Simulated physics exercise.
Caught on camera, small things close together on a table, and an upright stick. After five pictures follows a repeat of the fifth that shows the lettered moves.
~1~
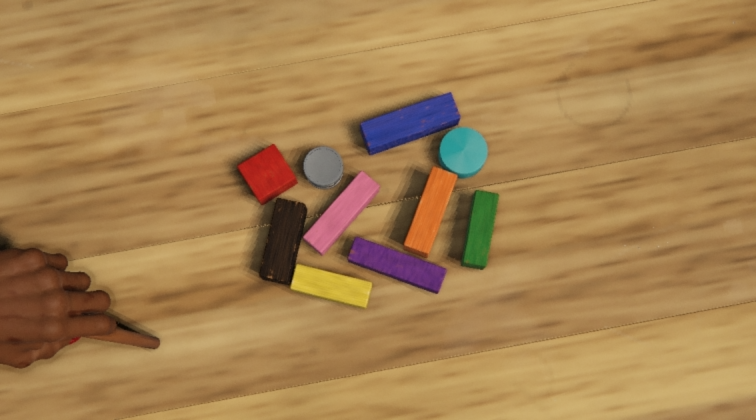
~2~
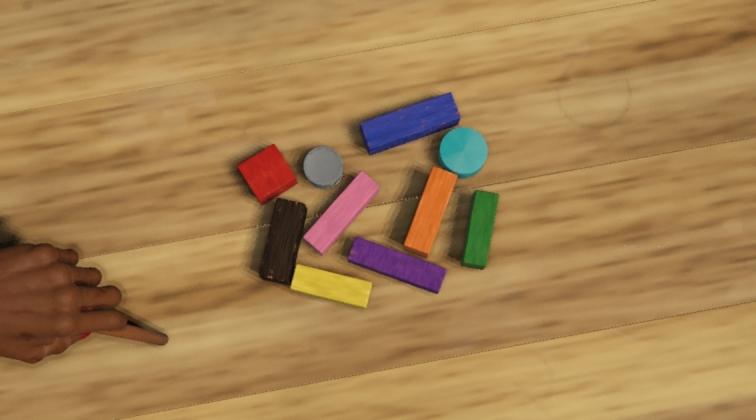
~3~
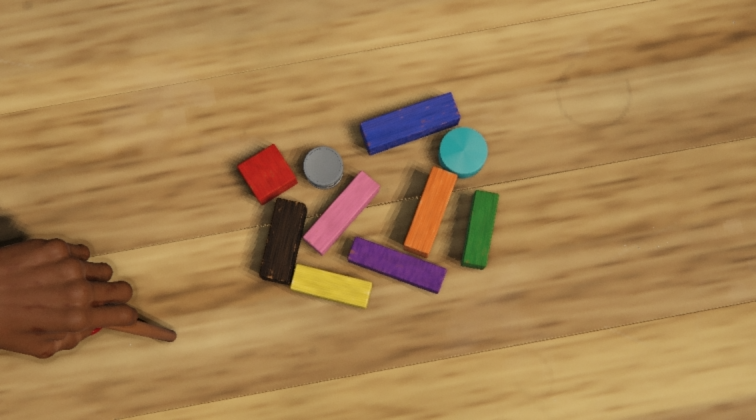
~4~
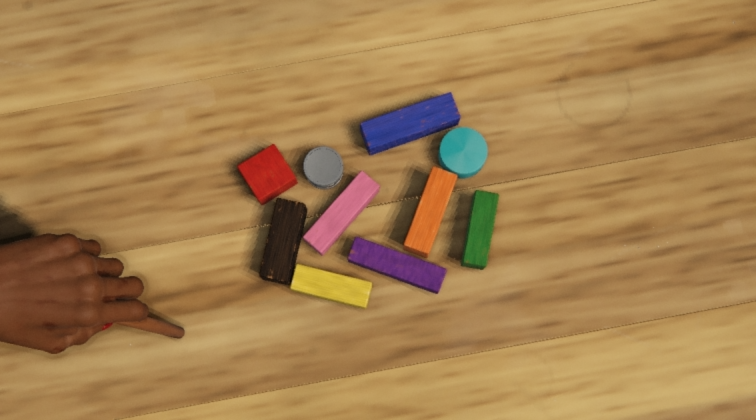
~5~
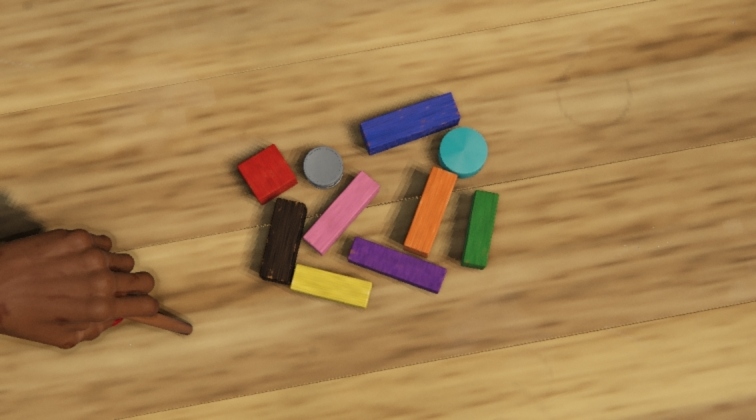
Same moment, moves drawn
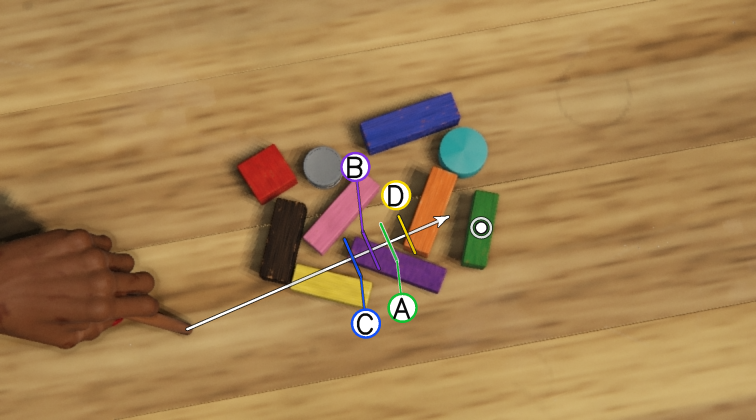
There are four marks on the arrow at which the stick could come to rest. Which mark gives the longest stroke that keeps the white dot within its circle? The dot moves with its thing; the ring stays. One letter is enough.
Stop at D.
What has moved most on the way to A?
The yellow bar.
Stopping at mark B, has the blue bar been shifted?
No.
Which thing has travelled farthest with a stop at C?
The yellow bar has gone farthest.
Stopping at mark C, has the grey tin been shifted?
No.
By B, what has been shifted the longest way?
The yellow bar.
On the copy, A at (389, 243); B at (371, 250); C at (353, 258); D at (407, 234); the arrow from (187, 329) to (448, 217); the white dot at (481, 228).
On D. First, foot of the stick (267, 296).
Then, foot of the stick (346, 261); yellow bar (378, 292); black bar (292, 229).
Finally, foot of the stick (407, 235); yellow bar (378, 295); purple bar (430, 260); the dot is still in its ring.
By contrast, A keeps the dot in but is short; B keeps the dot in but is short; C keeps the dot in but is short.
